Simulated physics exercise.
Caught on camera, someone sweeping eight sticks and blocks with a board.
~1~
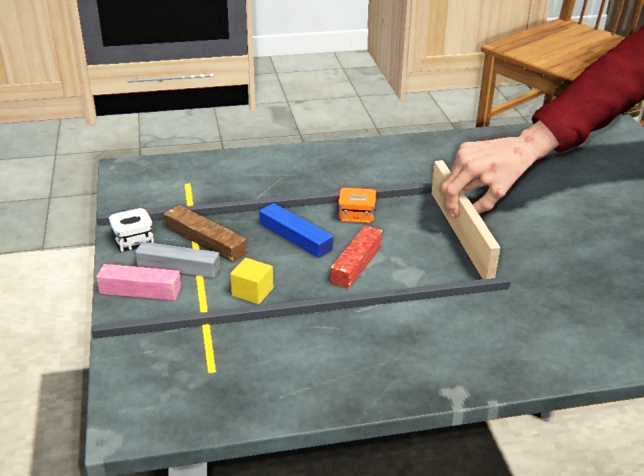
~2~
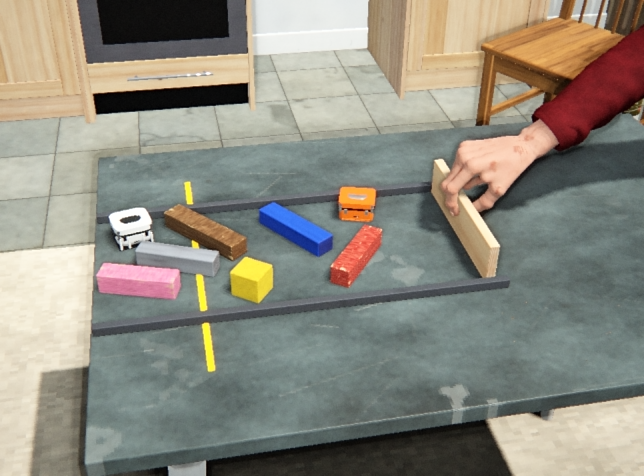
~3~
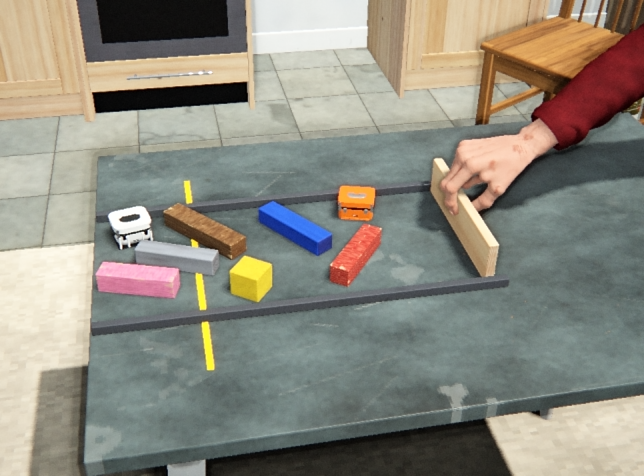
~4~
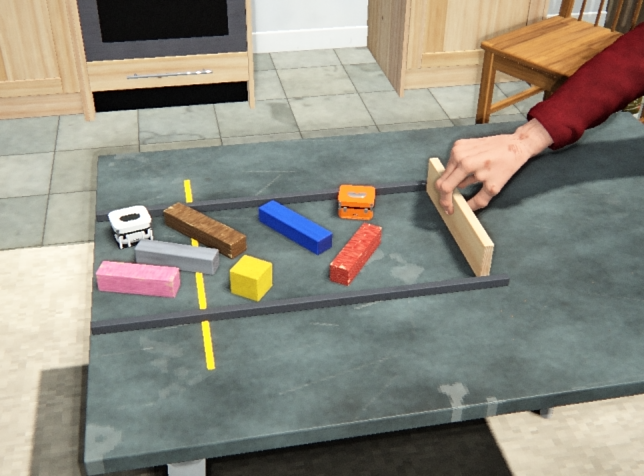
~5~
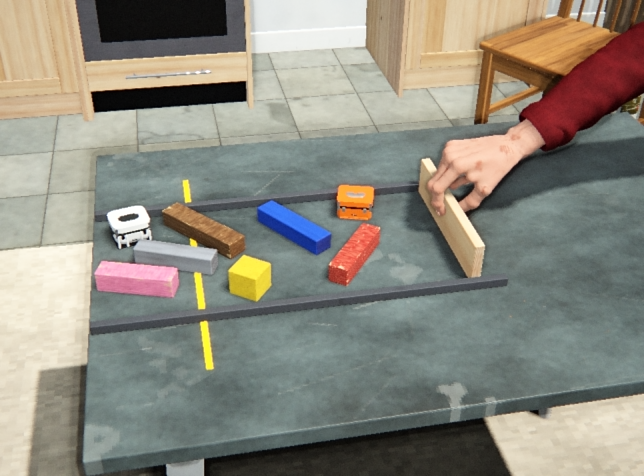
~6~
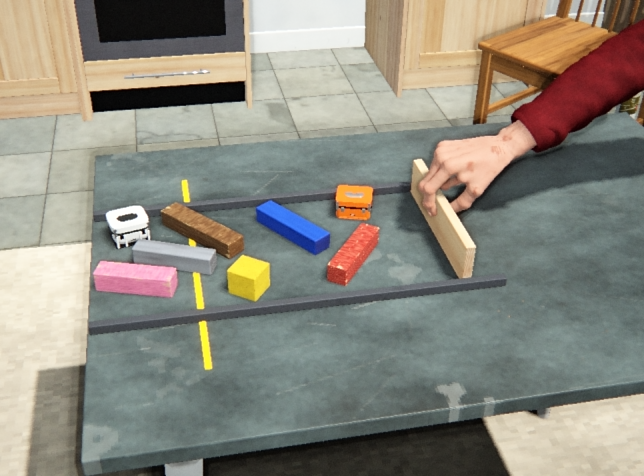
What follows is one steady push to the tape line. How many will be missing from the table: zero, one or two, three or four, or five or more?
In the end the number that fall off is one or two.
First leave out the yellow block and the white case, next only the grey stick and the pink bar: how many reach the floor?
It would be 0 and 1.
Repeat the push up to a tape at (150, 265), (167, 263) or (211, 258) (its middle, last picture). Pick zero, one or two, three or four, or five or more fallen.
In that order: Three or four; 1 or 2; no fall at all.
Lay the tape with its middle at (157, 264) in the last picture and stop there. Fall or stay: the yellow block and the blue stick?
The yellow block stays on, the blue stick remains up.
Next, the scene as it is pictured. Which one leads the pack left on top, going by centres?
It is the pink bar.
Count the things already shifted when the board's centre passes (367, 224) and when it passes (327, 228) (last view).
First 2, then 3.
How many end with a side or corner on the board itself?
It touches 2.
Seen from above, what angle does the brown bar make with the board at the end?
Some 20 degrees.
Soon after, none off yet; white case at rest near (129, 227); pink bar at rest near (136, 279); grey stick at rest near (175, 257).
After that, none off yet; white case at rest near (129, 227); pink bar at rest near (136, 279); grey stick at rest near (173, 258).
In the end, the number that fall off is one or two; gone, white case.
